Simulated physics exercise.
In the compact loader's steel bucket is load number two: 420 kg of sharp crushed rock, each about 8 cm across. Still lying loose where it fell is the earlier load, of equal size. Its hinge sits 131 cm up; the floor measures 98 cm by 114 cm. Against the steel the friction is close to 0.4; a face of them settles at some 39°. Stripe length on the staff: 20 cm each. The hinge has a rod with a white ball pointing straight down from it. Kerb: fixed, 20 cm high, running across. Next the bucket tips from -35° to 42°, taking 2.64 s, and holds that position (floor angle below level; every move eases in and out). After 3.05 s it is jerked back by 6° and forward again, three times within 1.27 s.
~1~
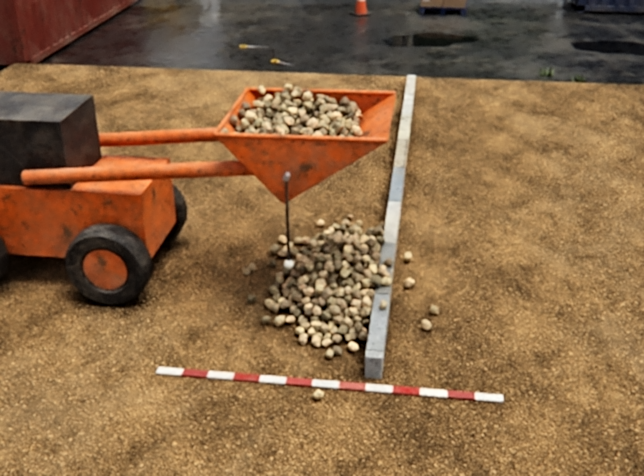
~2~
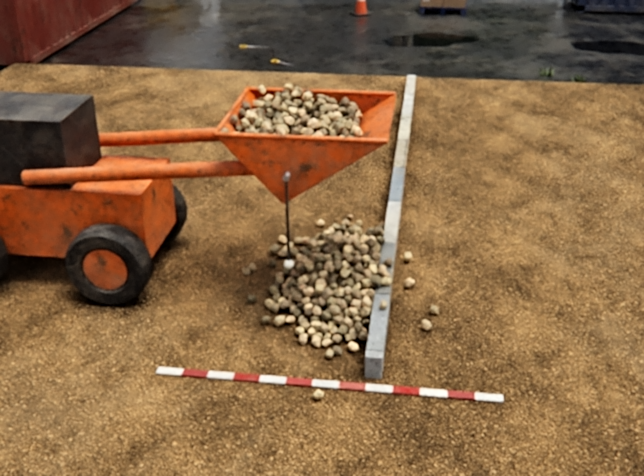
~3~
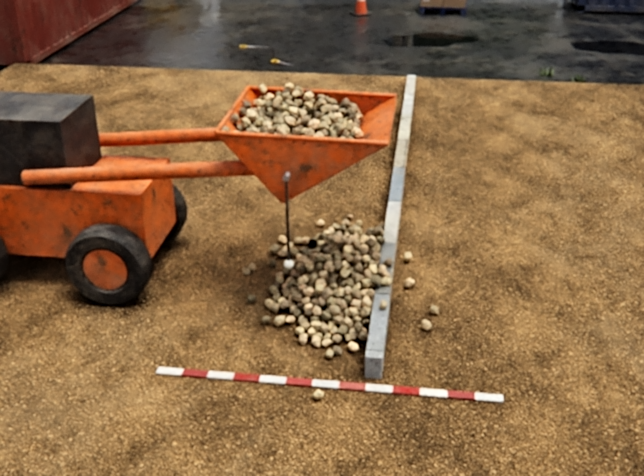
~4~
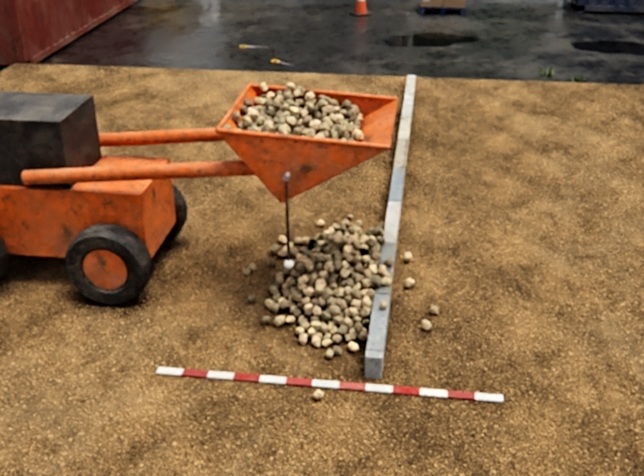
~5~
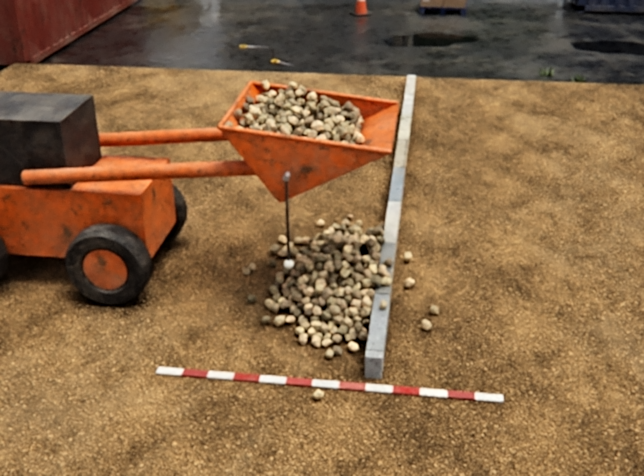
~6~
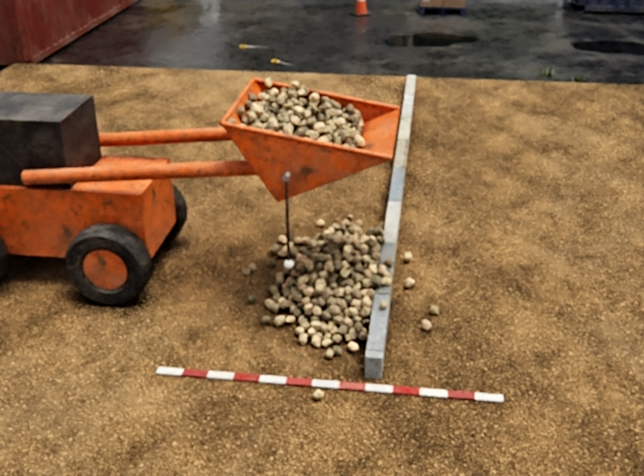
An orange loader's stone-filled bucket tilts slightly down to the right above a stone pile.
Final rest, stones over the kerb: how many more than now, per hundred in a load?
80 per hundred.
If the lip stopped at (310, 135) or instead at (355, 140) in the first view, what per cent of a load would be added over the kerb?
First place about 5 %, second about 35 %.
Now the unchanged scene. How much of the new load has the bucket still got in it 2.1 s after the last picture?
About 15 percent is still in there.
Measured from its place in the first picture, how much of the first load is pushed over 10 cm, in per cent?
Some 0 percent, give or take.
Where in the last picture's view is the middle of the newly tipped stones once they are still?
Around (419, 279).
Then, 1.4 s after the last picture the floor is at 30°; in per cent of one load, 96 in the bucket, 102 on this side of the kerb, 1 over the kerb; the foremost stones are at (406, 268).
Then, 2.1 s after the last picture the floor is at 42°; in per cent of one load, 17 in the bucket, 133 on this side of the kerb, 50 over the kerb; the foremost stones are at (477, 293).
Then, 4.2 s after the last picture the floor is at 42°; in per cent of one load, 0 in the bucket, 119 on this side of the kerb, 81 over the kerb; the foremost stones are at (535, 309).
Then, 6.9 s after the last picture the floor is at 42°; in per cent of one load, 0 in the bucket, 119 on this side of the kerb, 81 over the kerb; the foremost stones are at (535, 309). Net gain over the kerb, 80.
